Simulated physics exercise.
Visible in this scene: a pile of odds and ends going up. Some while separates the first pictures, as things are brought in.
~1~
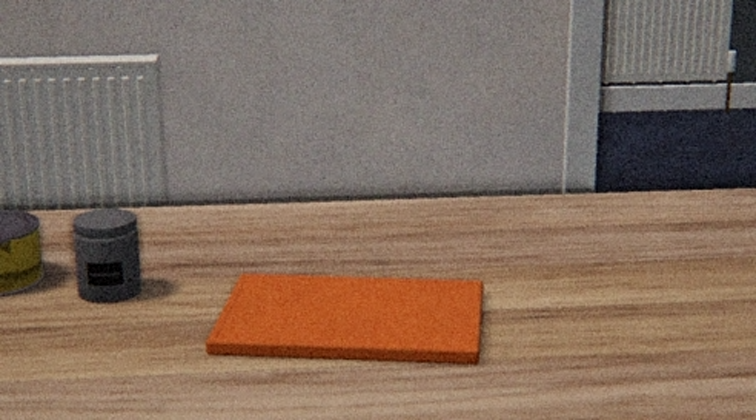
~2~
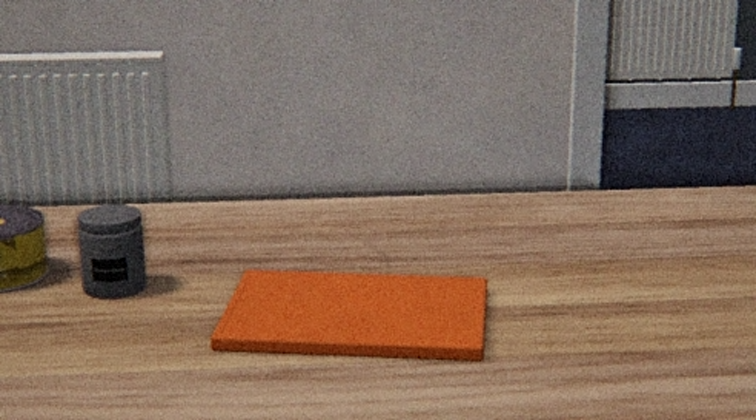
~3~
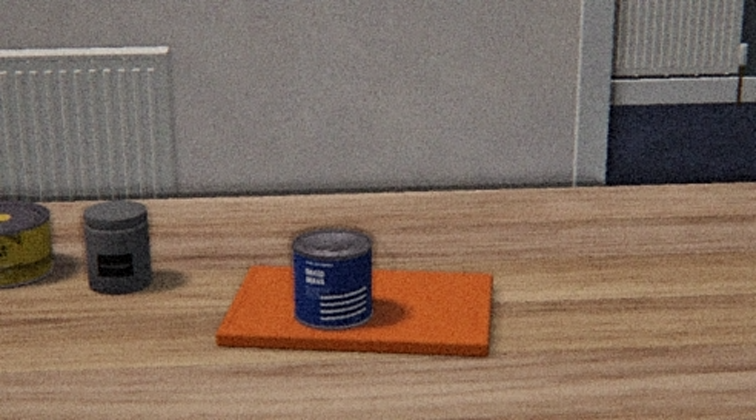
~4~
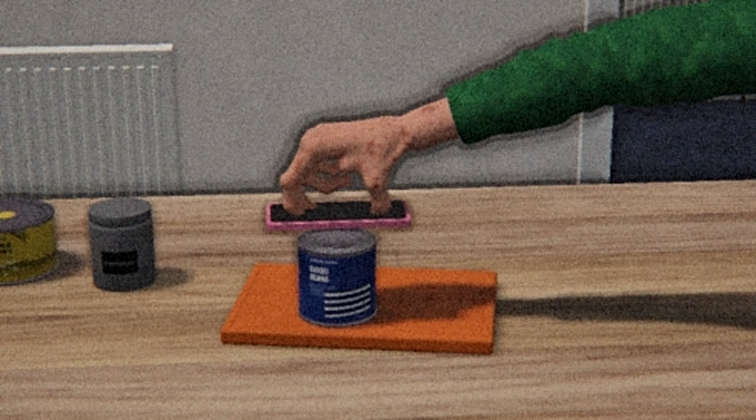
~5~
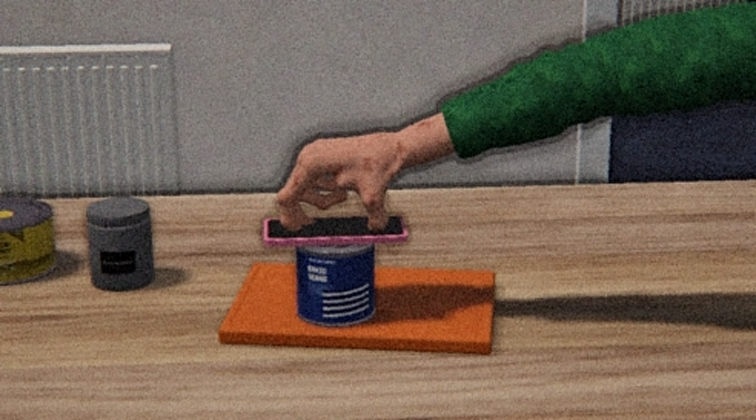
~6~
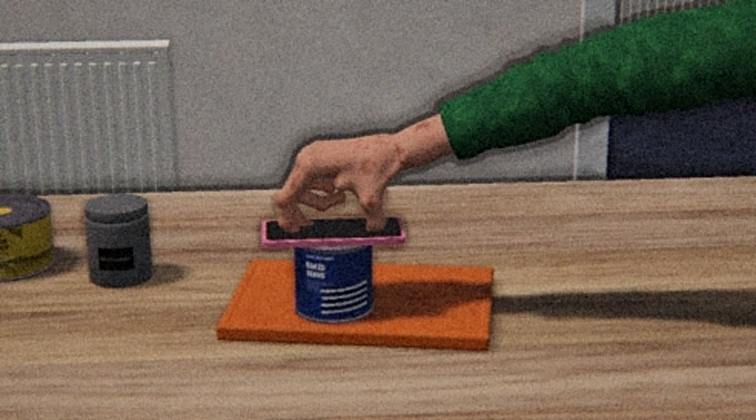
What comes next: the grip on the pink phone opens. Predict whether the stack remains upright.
Well, the stack stays in one piece.
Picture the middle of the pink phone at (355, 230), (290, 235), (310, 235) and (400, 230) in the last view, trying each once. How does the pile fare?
In the first case the pile remains standing, in the second it topples, in the third it remains standing and in the fourth it topples.
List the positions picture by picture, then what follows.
The last thing is not in view yet, in the first picture.
The last thing is not in view yet, in the second picture.
The last thing is not in view yet; blue pot (333, 279), in the third picture.
On its way; pink phone (338, 214); yellow tub (8, 241), in the fourth picture.
On its way; pink phone (335, 230); blue pot (335, 276), in the fifth picture.
Set down, still held; pink phone (333, 232), in the sixth picture.
Then, 0.70 s later than the last frame, all is still.
Then, 1.60 s later than the last frame, pink phone resting near (333, 233).
When it is over, all 5 as before. End places, in pixels of the last picture, pink phone near (333, 233). The pile holds.
